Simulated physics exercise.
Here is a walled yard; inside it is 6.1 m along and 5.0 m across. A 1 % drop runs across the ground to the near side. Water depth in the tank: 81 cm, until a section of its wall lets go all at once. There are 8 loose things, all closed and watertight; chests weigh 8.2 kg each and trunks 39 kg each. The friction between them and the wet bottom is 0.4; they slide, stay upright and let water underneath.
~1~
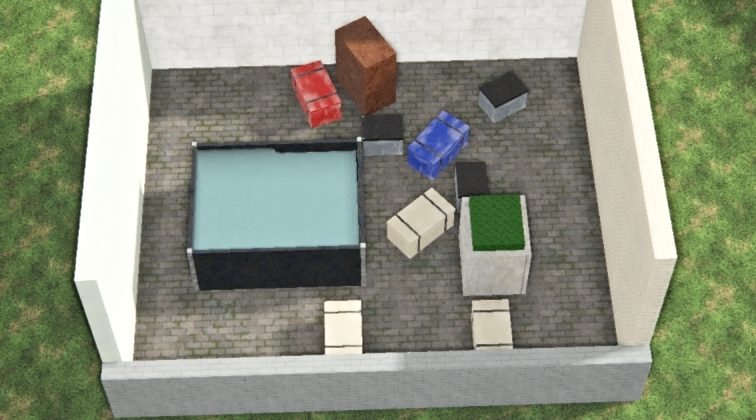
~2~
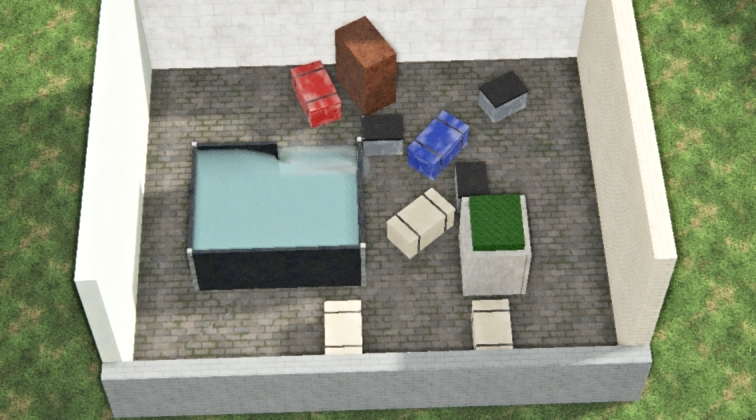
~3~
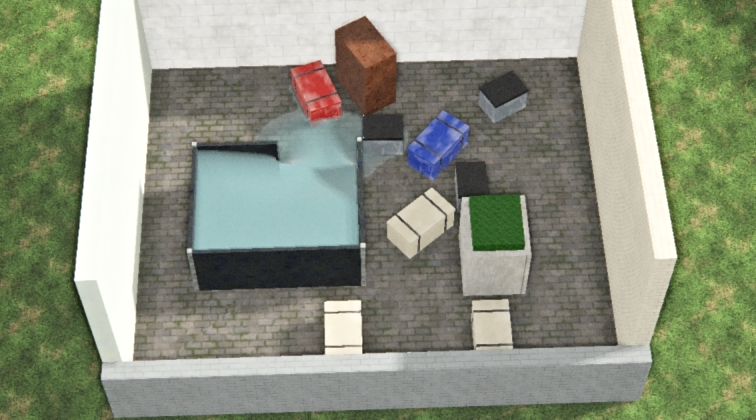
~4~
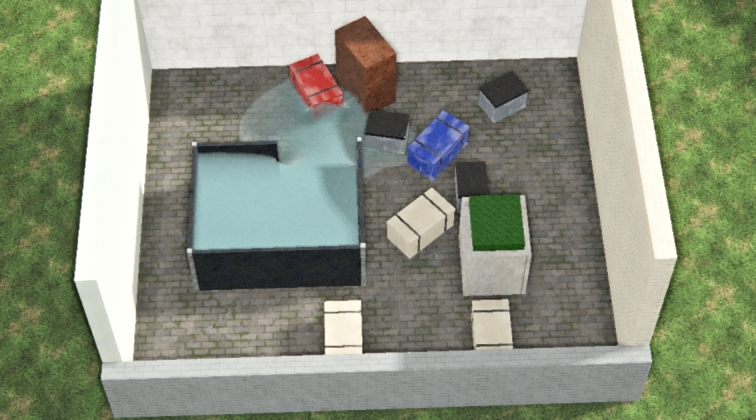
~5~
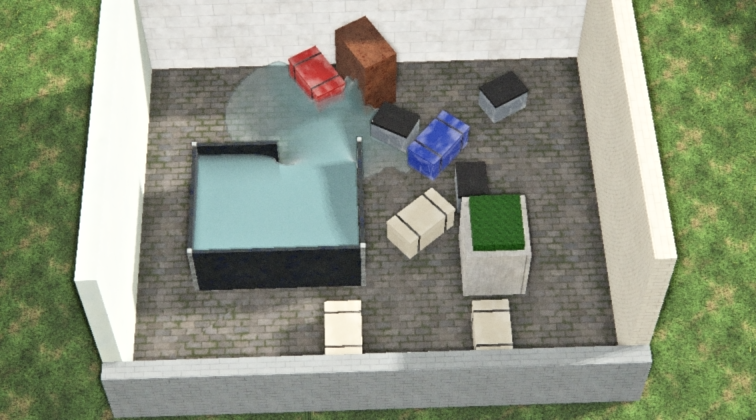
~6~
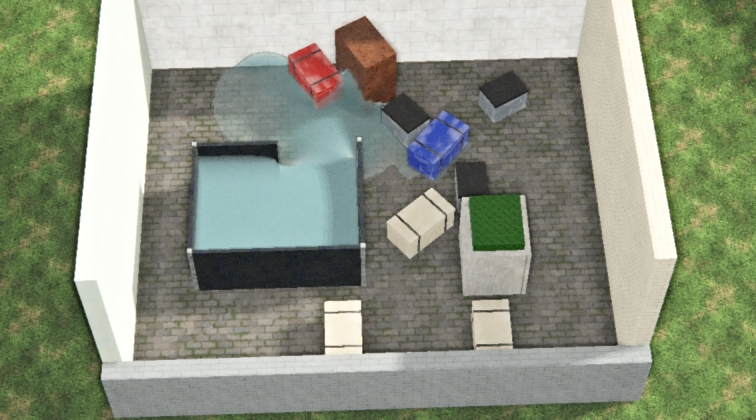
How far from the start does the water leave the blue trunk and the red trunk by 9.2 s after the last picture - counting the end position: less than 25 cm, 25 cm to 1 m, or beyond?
As I see it, the blue trunk should remain roughly unmoved, the red trunk should get washed clear away.
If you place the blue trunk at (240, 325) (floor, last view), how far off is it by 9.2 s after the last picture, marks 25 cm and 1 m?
Observed: Object goes well off.
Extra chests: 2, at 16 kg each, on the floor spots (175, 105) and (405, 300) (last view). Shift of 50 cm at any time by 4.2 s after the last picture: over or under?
So it goes across the line, then behind the line.
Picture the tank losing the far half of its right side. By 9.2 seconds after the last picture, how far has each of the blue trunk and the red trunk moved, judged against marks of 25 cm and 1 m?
Log: Blue trunk large displacement; red trunk negligible displacement.
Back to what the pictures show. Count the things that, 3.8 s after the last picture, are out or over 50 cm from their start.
I count 3 of them.
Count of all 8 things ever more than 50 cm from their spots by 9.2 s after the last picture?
The tally stands at 5.
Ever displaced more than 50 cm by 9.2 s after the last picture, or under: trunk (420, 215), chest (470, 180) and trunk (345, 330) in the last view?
Within the limit, then within the limit, then beyond the limit.
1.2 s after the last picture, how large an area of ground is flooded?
About 14 m2.
Then, 1.2 s after the last picture the blue trunk is near (440, 138), 0.0 m from its start, aground; the red trunk is near (189, 99), 1.7 m from its start, aground; 1 afloat.
Then, 3.8 s after the last picture the blue trunk is near (442, 139), 0.1 m from its start, aground; the red trunk is near (174, 335), 4.3 m from its start, afloat; 2 afloat.
Then, 6.2 s after the last picture the blue trunk is near (442, 139), 0.1 m from its start, aground; the red trunk is near (352, 294), 3.4 m from its start, aground; 3 afloat.
Then, 9.2 s after the last picture the blue trunk is near (440, 137), 0.0 m from its start, aground; the red trunk is near (395, 291), 3.5 m from its start, afloat; 7 afloat.
